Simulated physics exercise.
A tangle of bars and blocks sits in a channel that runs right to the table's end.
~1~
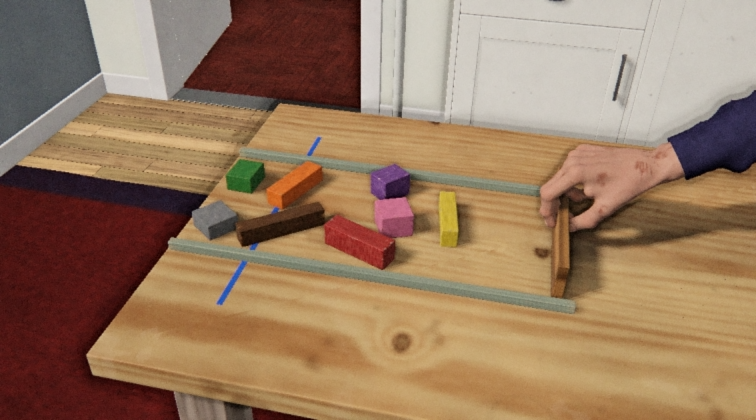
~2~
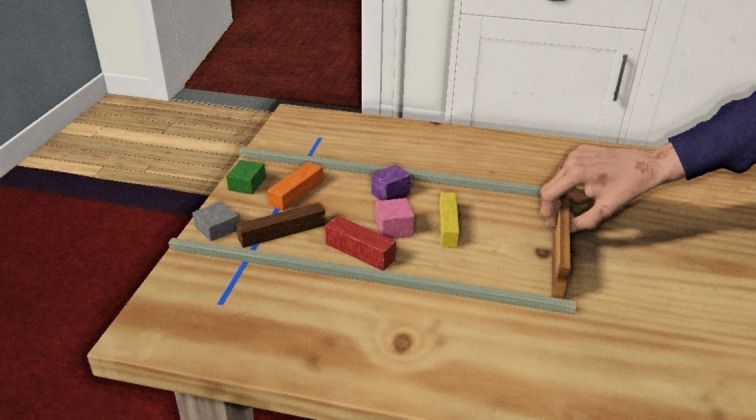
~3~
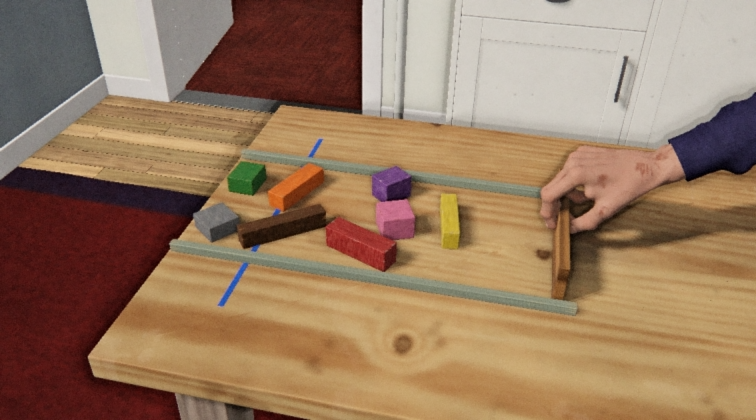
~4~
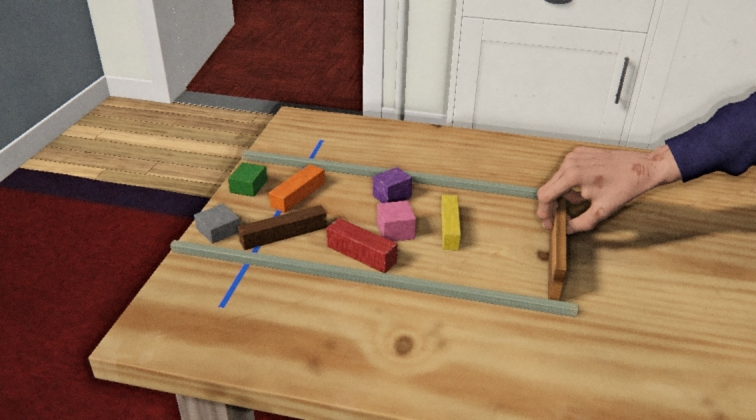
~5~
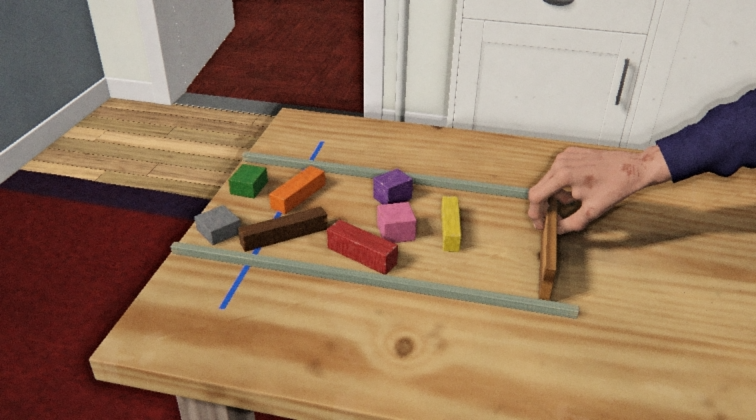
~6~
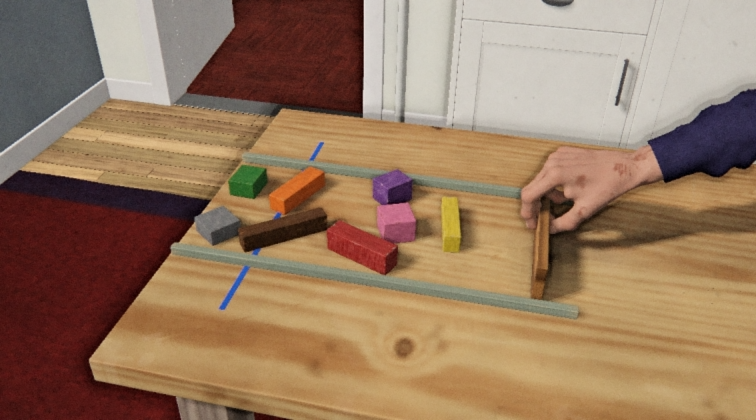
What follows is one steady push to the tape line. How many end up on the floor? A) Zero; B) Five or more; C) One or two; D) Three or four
C.
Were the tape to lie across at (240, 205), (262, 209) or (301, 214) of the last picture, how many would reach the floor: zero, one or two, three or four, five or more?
Tape by tape, the falls would be three to four, then three or four, then just one or two.
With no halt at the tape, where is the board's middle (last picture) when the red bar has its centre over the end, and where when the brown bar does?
First one: Around (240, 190). Other one: Around (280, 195).
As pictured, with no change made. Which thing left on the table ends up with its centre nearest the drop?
It is the brown bar.
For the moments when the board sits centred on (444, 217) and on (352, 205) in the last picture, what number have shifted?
By then 1, and later 5.
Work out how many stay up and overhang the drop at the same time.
2, I think.
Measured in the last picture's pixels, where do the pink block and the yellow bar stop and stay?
Positions - first (250, 200), then (276, 199).
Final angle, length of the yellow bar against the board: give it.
It works out to near 0°.
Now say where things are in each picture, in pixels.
Green block (246, 176); grey block (215, 220); orange bar (295, 185); board (560, 229); tape (278, 206), in the first frame.
Grey block (216, 221); yellow bar (449, 219), in the second frame.
Orange bar (297, 186); purple block (391, 186), in the third frame.
Green block (248, 179); brown bar (284, 227), in the fourth frame.
Grey block (218, 225); board (548, 232), in the fifth frame.
Green block (248, 182); grey block (218, 225); orange bar (298, 190); board (541, 231); tape (281, 211), in the sixth frame.
Soon after, none off yet; green block at rest near (248, 182); grey block at rest near (218, 225); orange bar at rest near (298, 190).
Then, none off yet; green block moving near (244, 179); grey block moved about its own width near (198, 218); orange bar moved a little near (272, 183).
At rest, the number that fall off is one or two; fallen, grey block and green block.
